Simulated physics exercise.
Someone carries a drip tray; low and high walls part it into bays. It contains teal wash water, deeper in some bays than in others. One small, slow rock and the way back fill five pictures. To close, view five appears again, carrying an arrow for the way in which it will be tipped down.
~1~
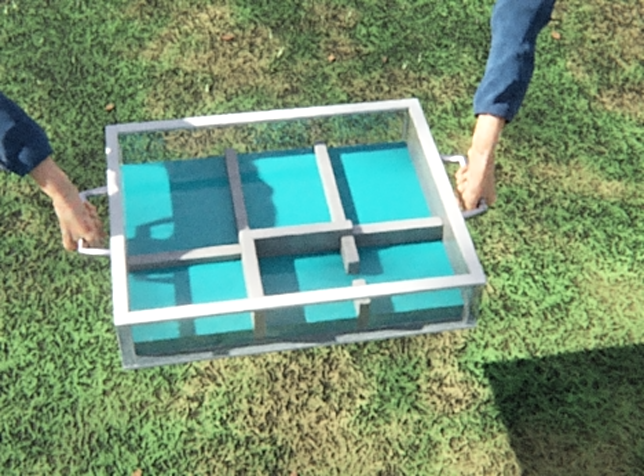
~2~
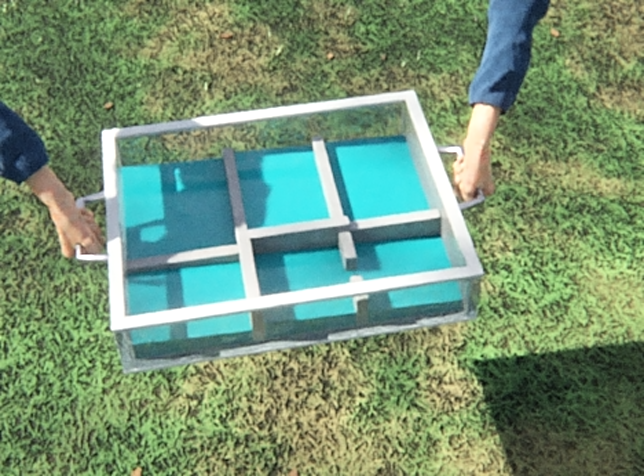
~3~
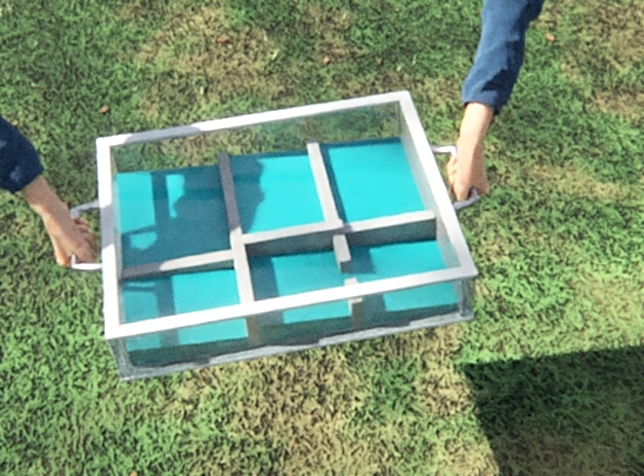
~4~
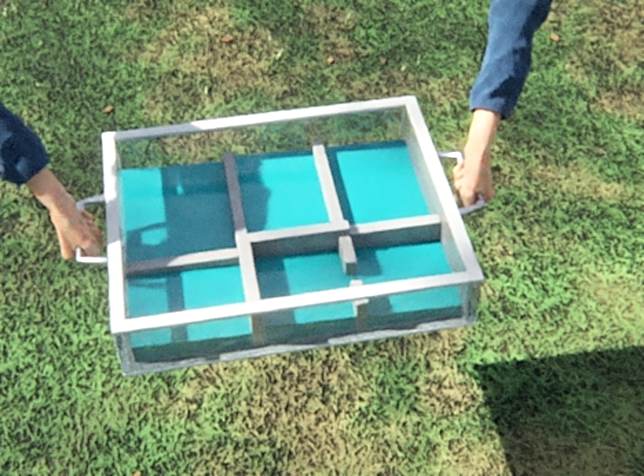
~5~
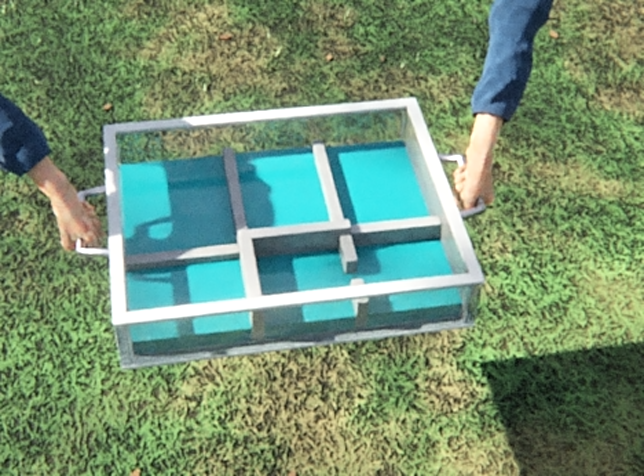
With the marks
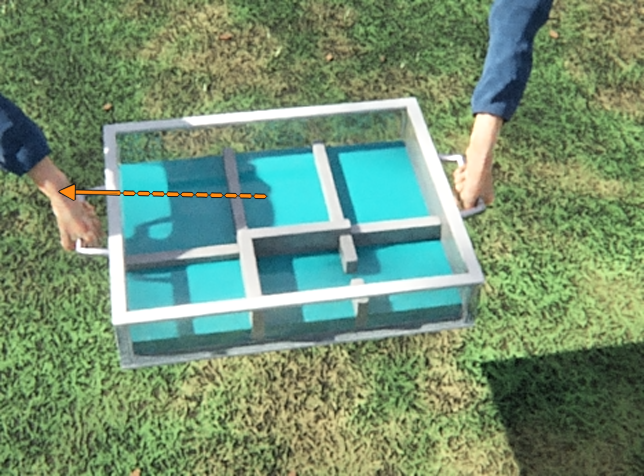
A clear-sided tray of teal water, divided into bays by low walls, is held level over grass by two hands gripping its end handles. The hands tip it slightly down to the left, then a little further, with the water staying within its bays, before easing it back to level.
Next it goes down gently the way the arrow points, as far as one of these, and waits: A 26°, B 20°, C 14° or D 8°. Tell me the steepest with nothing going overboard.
Go for B.
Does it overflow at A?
Yes, that goes wrong.
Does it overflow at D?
No.
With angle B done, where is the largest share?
That is the back left bay.
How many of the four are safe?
Three.
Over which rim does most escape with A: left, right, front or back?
Over the left one.
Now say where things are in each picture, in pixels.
In the first picture, the tray is level; deepest in the front left bay, at (192, 296), shallowest in the back right.
In the second picture, tipped about 3° down to the left; no wall is crossed.
In the third picture, tipped about 5° down to the left; no wall is crossed.
In the fourth picture, tipped about 3° down to the left; no wall is crossed.
In the fifth picture, the tray is level; deepest in the front left bay, at (191, 296), shallowest in the back right.
The arrow ends at (65, 191).
Choosing A, about 8 % goes over the rim.
Choosing B, nothing spills; the back left bay holds the most.
Choosing C, nothing spills; the back left bay holds the most.
Choosing D, nothing spills; the back left bay holds the most.
